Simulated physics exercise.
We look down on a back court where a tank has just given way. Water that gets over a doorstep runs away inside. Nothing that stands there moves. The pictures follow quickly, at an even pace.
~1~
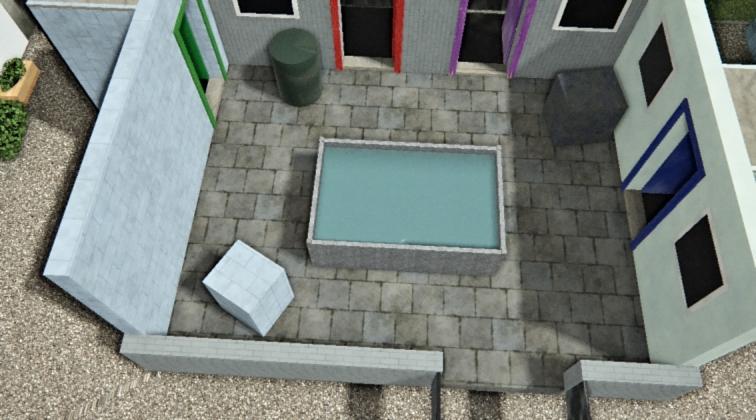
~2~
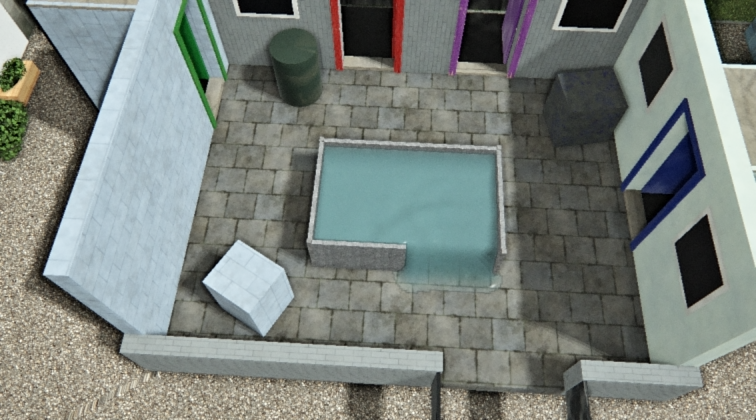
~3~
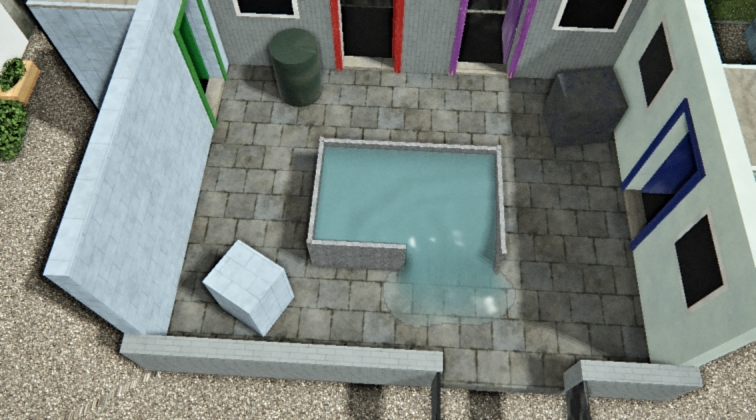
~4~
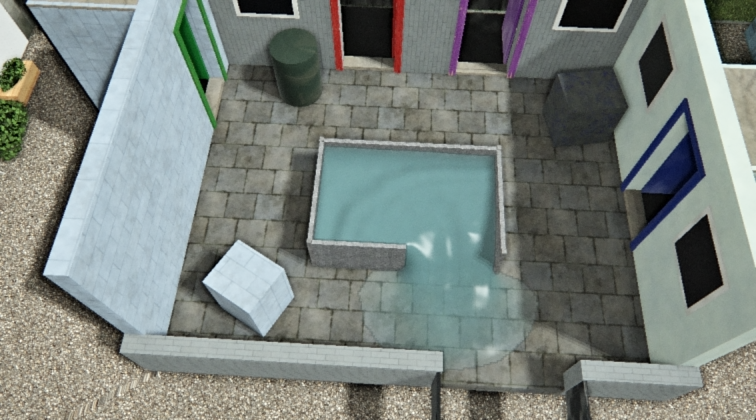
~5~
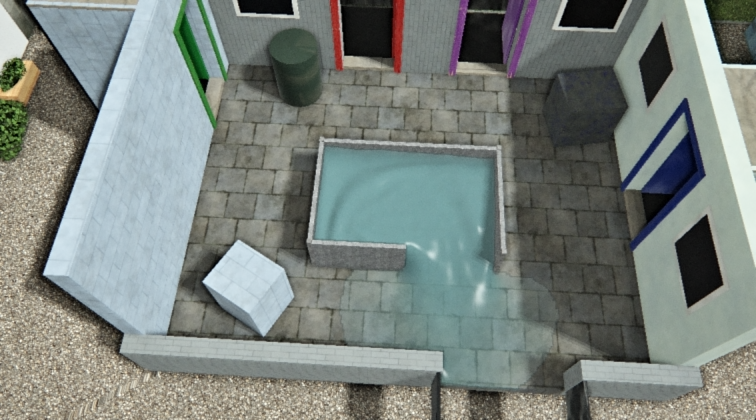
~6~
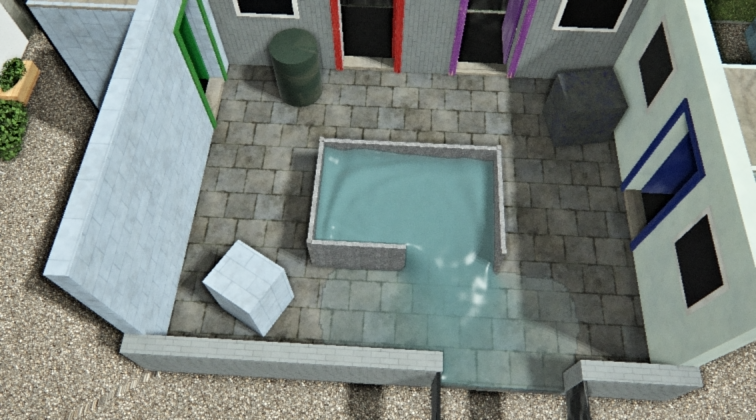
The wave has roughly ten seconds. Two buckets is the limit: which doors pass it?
The blue door admits no more than that; the red door admits no more than that; the green door admits no more than that; the purple door admits no more than that.
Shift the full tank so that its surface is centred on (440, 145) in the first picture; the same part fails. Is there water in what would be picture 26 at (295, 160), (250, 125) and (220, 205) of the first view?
As listed: Not flooded, free of water, no water.
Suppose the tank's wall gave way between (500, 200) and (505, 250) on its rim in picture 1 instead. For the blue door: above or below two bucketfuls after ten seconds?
My reading: The blue door floods.
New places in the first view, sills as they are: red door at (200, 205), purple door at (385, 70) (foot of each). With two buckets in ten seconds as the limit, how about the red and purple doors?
In short: The red door stays under, the purple door keeps below it.
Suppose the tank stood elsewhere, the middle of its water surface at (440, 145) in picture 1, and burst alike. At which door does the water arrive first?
It is the one in blue.
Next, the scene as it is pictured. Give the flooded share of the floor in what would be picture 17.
Near 30 in a hundred.
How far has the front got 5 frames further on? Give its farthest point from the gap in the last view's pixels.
Near (204, 351).
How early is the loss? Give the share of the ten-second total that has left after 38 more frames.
Near 85 in a hundred.
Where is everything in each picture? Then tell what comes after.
In the first frame, the open tank at (408, 196) is whole and still.
In the second frame, water pours out at (449, 264) and has run to (400, 279).
In the third frame, the front is at (402, 315), out from the gap at (449, 264).
In the fourth frame, water pours out at (449, 265) and has run to a hidden place.
In the fifth frame, water pours out at (449, 265) and has run to a hidden place.
In the sixth frame, the front is at a hidden place, out from the gap at (449, 265).
A moment on, water covers 20 % of the floor; the blue door not reached, the red door not reached, the green door not reached, the purple door not reached.
Next, water covers 30 % of the floor; the blue door not reached, the red door not reached, the green door not reached, the purple door not reached.
Then, water covers 55 % of the floor; the blue door wet at the sill, nothing in, the red door not reached, the green door not reached, the purple door not reached.
Later, water covers 75 % of the floor; the blue door wet at the sill, nothing in, the red door not reached, the green door wet at the sill, nothing in, the purple door not reached.
In the end, water covers 90 % of the floor; the blue door wet at the sill, nothing in, the red door wet at the sill, nothing in, the green door wet at the sill, nothing in, the purple door wet at the sill, nothing in.
